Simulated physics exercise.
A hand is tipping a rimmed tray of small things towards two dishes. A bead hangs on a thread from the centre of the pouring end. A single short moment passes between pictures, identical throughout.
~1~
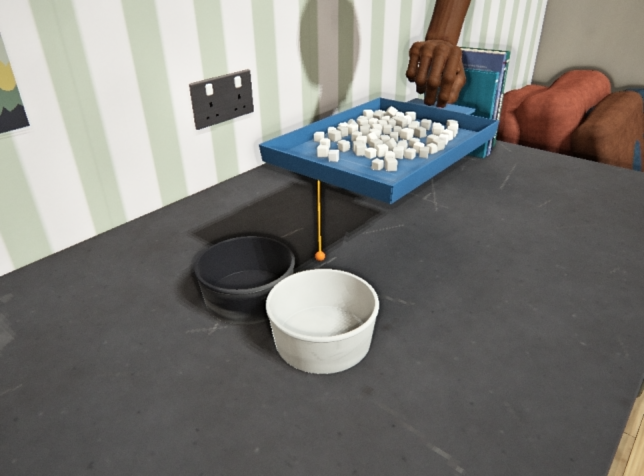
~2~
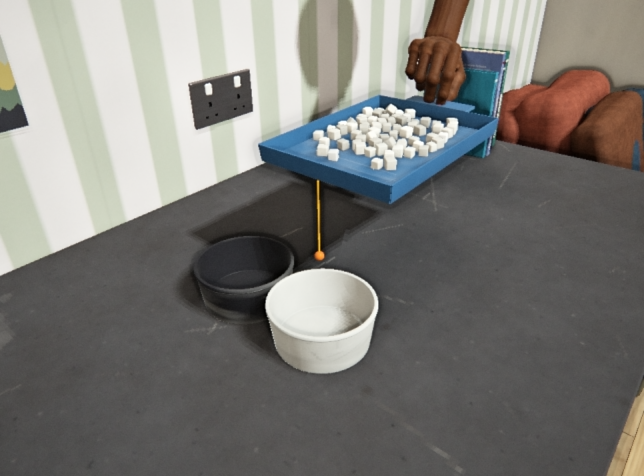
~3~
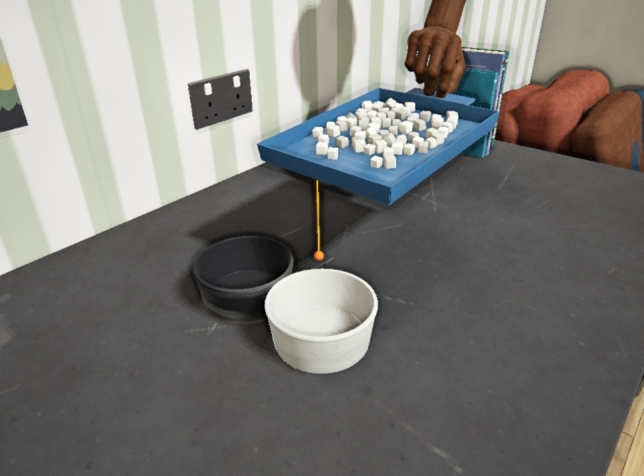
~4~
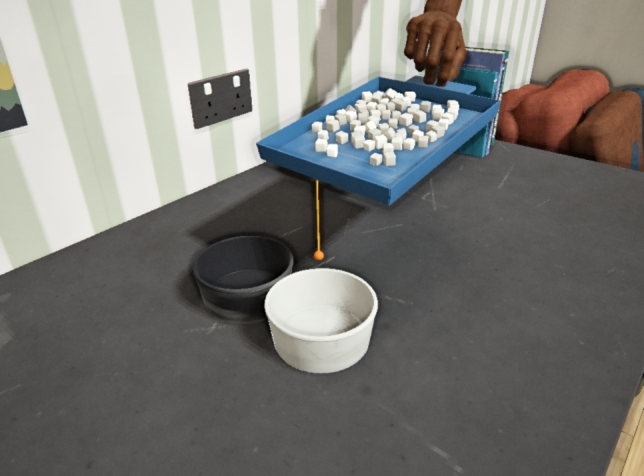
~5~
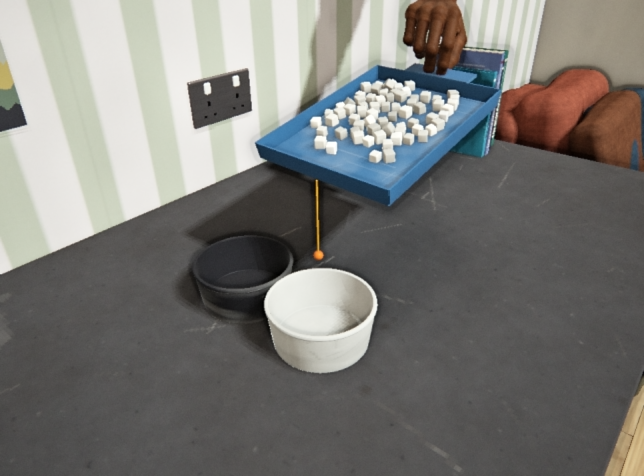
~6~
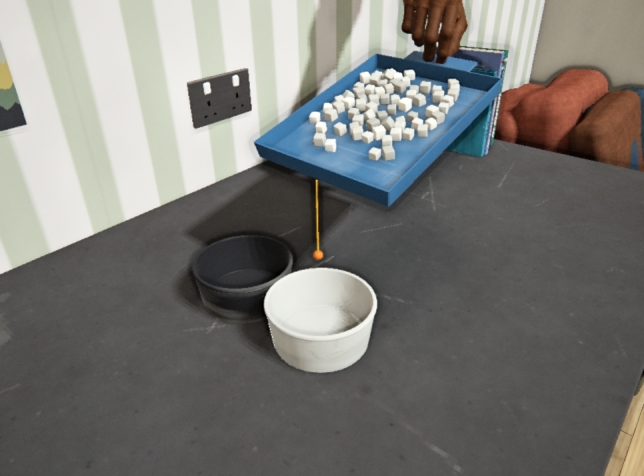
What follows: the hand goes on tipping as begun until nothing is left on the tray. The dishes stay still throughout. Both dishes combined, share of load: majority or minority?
Dishes get most.
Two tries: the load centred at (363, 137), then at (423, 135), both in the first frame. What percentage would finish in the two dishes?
Estimates in order: 70 percent, 70 percent.
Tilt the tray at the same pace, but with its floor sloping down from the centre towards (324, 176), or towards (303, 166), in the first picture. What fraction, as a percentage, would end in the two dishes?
About 80 % and about 80 %.
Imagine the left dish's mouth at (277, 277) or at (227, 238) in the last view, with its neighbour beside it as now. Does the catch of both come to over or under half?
At place one the greater share; at place two a lesser share.
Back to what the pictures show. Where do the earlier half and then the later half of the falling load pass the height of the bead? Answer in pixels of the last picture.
Half one: (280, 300), half two: (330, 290).
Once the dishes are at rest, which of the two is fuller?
That would be the right of the two, then.
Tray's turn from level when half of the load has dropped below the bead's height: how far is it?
About 115°.
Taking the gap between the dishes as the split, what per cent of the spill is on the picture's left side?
That's roughly 80 per cent of the pieces.
Shortly afterwards, tray tipped steeply; the whole lot on the tray.
Next, tray tipped right over; all but a few on the tray; only a few in the right dish; only a few outside both.
Some moments later, tray tipped past a quarter turn; near half in the right dish; a little in the left dish; near a third outside both.
In the end, tray tipped past a quarter turn; near half in the right dish; a little in the left dish; near a third outside both.
